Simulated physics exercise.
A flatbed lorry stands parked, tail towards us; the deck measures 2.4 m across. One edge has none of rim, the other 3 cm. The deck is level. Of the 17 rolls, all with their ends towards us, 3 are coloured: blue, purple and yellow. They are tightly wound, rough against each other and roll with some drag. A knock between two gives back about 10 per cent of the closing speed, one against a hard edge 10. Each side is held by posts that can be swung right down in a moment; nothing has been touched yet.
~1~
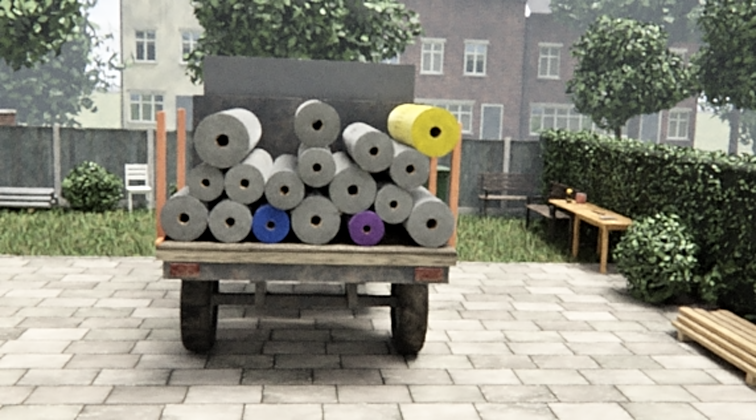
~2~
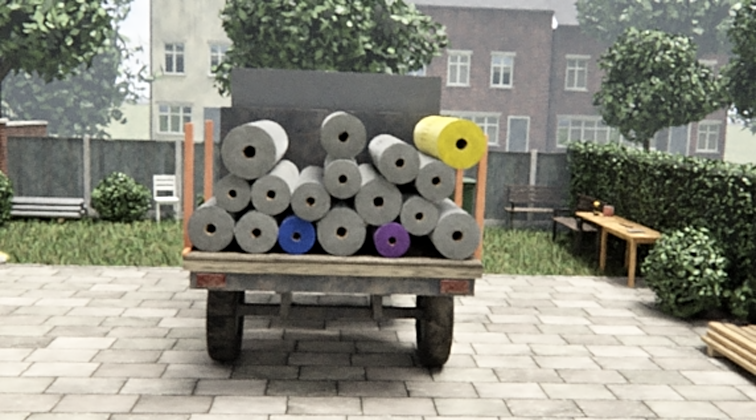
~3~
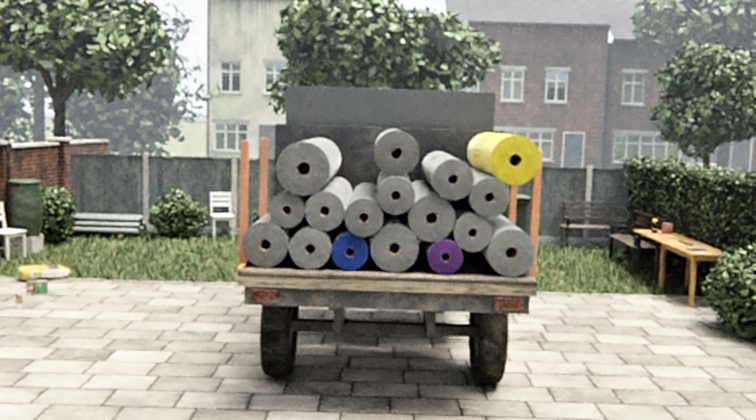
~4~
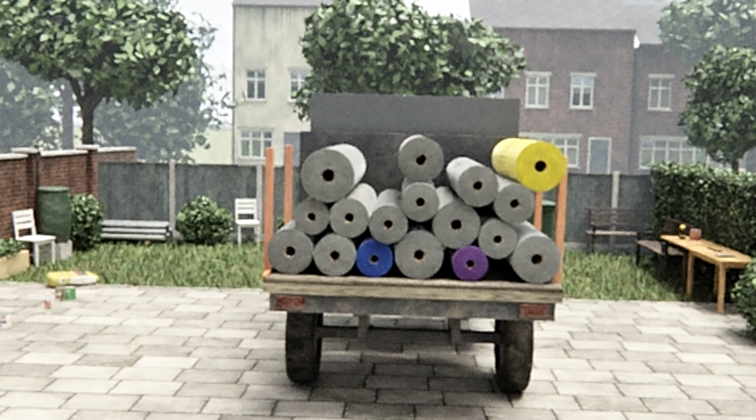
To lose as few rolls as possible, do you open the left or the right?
Go for the left-hand side: 0 against 6.
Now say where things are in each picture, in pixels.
In the first picture, blue (271, 226), purple (367, 229), yellow (436, 132); the deck is level; 6 of the 17 make up the bottom layer; all still.
In the second picture, blue (296, 237), purple (392, 241), yellow (462, 144); rims, left 3 cm, right none; nothing moves.
In the third picture, blue (350, 253), purple (445, 257), yellow (516, 160); side tops at (245, 145) and (538, 155); nothing moves.
In the fourth picture, blue (374, 260), purple (470, 264), yellow (541, 167); nothing moves.
With the left side gone, after 0.6 s, blue is on the deck, 85 cm from the left edge; purple is on the deck, 70 cm from the right edge; yellow is up on others, 20 cm from the right edge; 0 gone from the deck.
With the left side gone, finally, blue is on the deck, 85 cm from the left edge; purple is on the deck, 70 cm from the right edge; yellow is up on others, 20 cm from the right edge; 0 gone from the deck.
With the right side gone, after 1.2 s, blue is on the deck, 85 cm from the left edge; purple is on the deck, 45 cm from the right edge, rolling right; yellow is down on the right; 3 gone from the deck.
With the right side gone, finally, blue is on the deck, 85 cm from the left edge; purple is on the ground to the right; yellow is on the ground to the right; 6 gone from the deck.
